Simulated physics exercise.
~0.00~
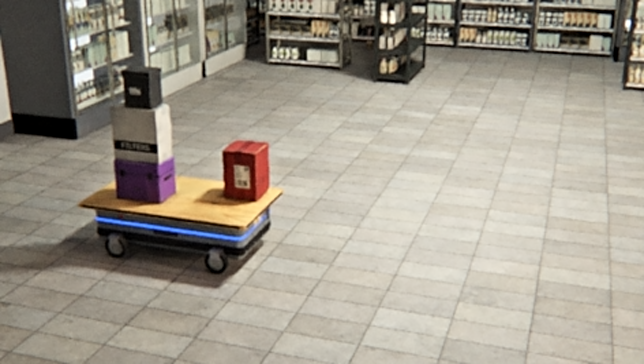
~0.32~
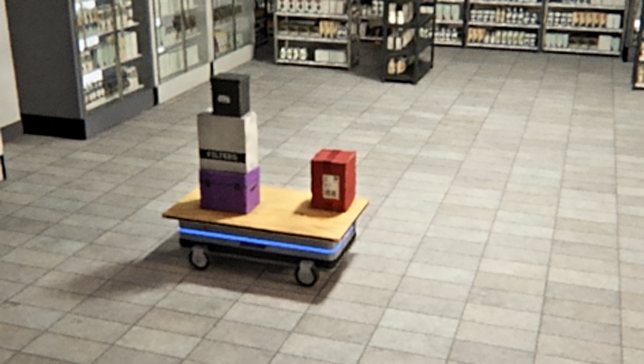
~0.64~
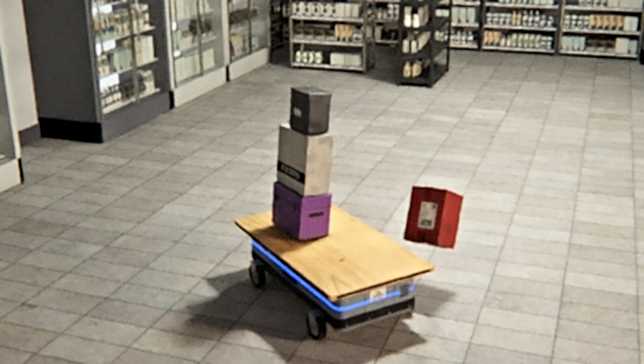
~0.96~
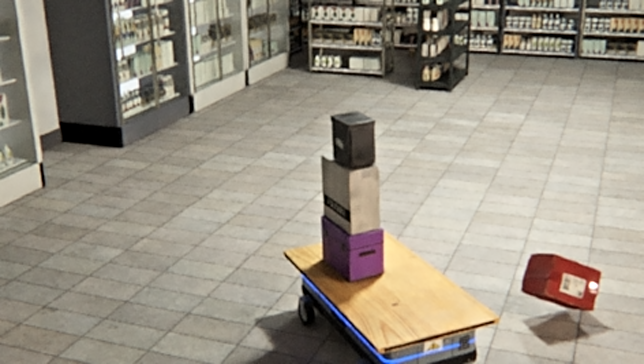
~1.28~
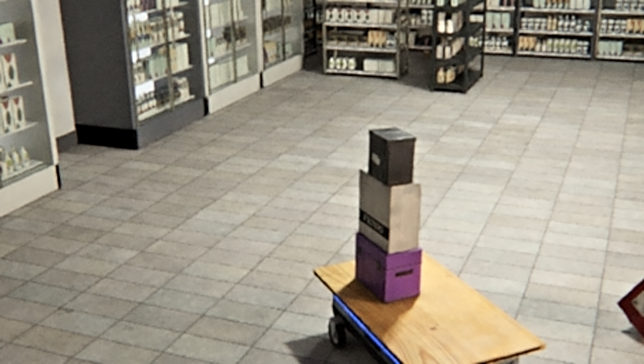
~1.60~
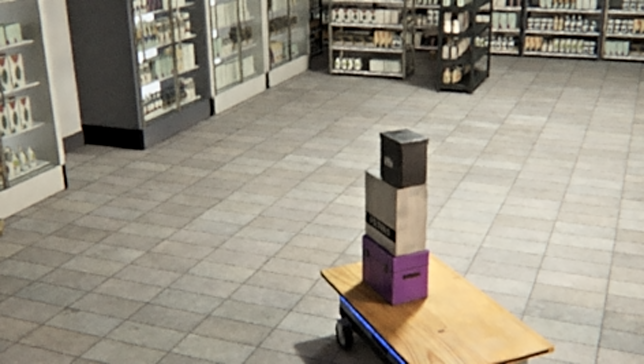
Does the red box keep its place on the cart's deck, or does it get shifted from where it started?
The red box gets shifted. It comes off the deck as the cart turns, while the stack of three stays on.
In a shop, a cart turns and its red box falls off, three items staying stacked.
